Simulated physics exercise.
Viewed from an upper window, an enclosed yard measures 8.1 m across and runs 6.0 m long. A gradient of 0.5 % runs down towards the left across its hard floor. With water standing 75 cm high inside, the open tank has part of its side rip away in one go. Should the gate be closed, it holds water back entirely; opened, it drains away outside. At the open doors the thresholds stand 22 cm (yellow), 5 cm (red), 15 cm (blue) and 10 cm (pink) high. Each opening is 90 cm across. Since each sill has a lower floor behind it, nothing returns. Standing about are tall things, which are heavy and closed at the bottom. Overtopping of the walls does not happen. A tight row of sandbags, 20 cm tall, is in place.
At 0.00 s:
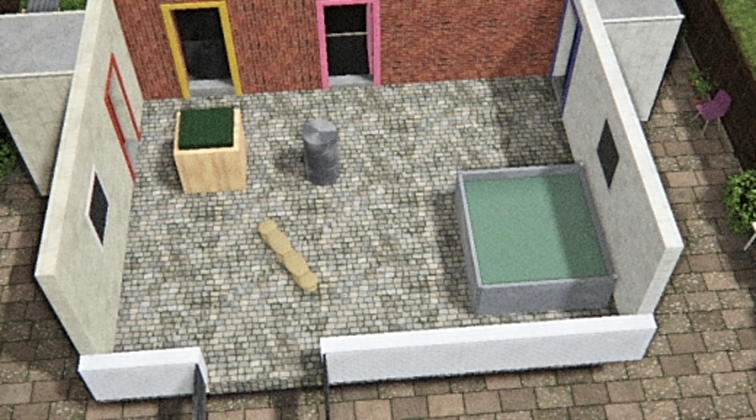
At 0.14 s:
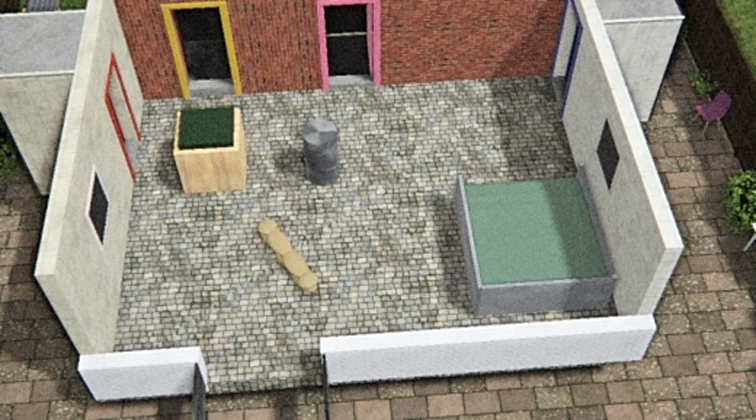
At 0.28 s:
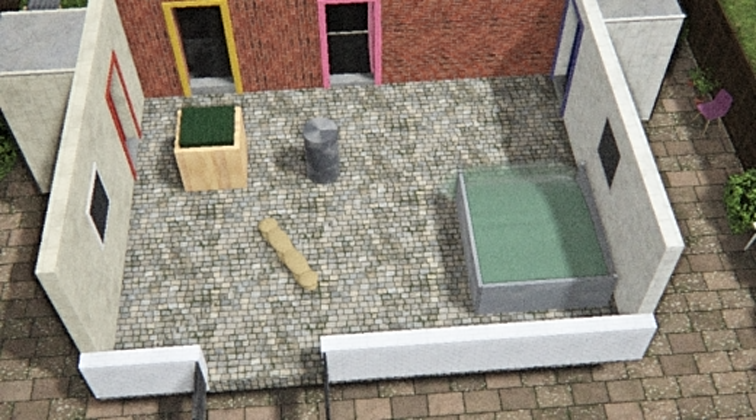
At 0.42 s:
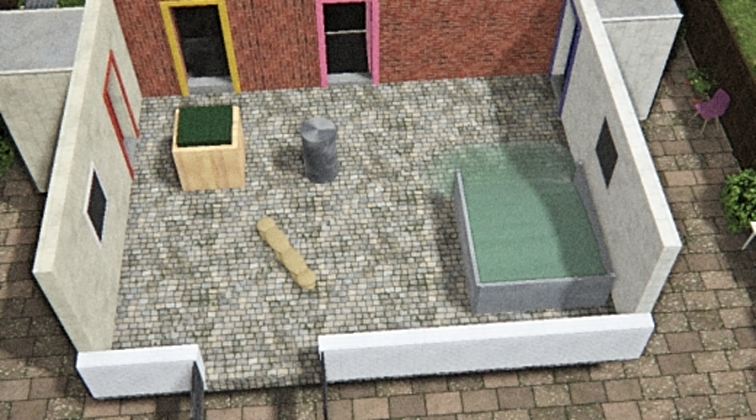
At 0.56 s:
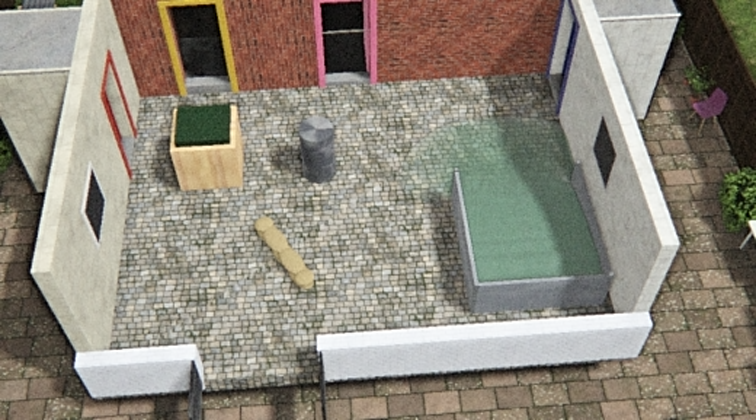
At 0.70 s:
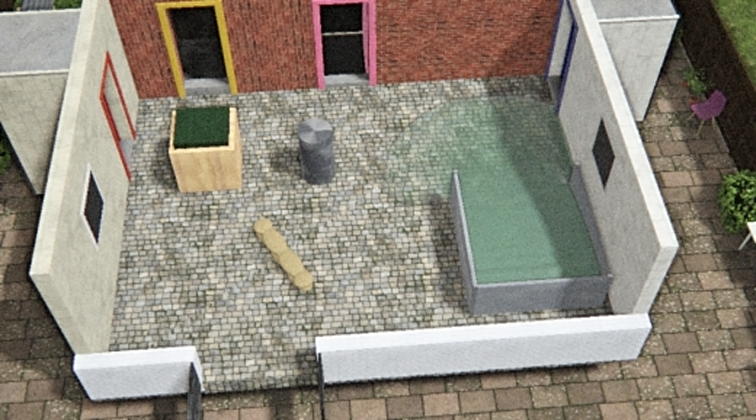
Water pours from the far side of the open tank and spreads across the stone floor.
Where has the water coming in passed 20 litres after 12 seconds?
The yellow door never breaches the limit; the red door breaches the limit; the blue door breaches the limit; the pink door breaches the limit.
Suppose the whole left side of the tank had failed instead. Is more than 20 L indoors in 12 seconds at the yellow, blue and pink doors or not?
Log - yellow: Threshold not reached, blue: Threshold not reached, pink: Threshold not reached.
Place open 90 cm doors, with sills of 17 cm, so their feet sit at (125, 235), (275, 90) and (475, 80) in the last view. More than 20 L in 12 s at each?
So, in the order given, it's shy of the mark, then shy of the mark, then beyond the mark.
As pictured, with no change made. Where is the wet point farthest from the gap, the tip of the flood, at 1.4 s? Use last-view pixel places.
Near (359, 89).
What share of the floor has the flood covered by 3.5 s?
Some 45 per cent of the floor is wet.
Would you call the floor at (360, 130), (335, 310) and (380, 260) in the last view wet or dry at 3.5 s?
Point 1: Reached; point 2: Unreached; point 3: Unreached.
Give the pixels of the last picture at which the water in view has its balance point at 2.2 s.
The water's centre sits at about (486, 162).
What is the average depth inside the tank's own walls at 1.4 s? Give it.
Some 40 cm on average.
After 1.4 s water covers 25 % of the floor and is deepest (50 cm) near (529, 79); yellow door not reached, red door not reached, blue door 17 cm at the sill, 0 L in, pink door not reached.
After 2.2 s water covers 30 % of the floor and is deepest (49 cm) near (520, 79); yellow door not reached, red door not reached, blue door 37 cm at the sill, 61 L in, pink door 18 cm at the sill, 4 L in.
After 3.5 s water covers 45 % of the floor and is deepest (29 cm) near (543, 97); yellow door 8 cm at the sill, 0 L in, red door not reached, blue door 30 cm at the sill, 230 L in, pink door 15 cm at the sill, 33 L in.
After 7.0 s water covers 80 % of the floor and is deepest (19 cm) near (202, 139); yellow door 16 cm at the sill, 0 L in, red door 15 cm at the sill, 222 L in, blue door 8 cm at the sill, 278 L in, pink door 7 cm at the sill, 44 L in.
After 12.0 s water covers 95 % of the floor and is deepest (10 cm) near (139, 103); yellow door 9 cm at the sill, 0 L in, red door 9 cm at the sill, 359 L in, blue door 3 cm at the sill, 278 L in, pink door 8 cm at the sill, 44 L in.
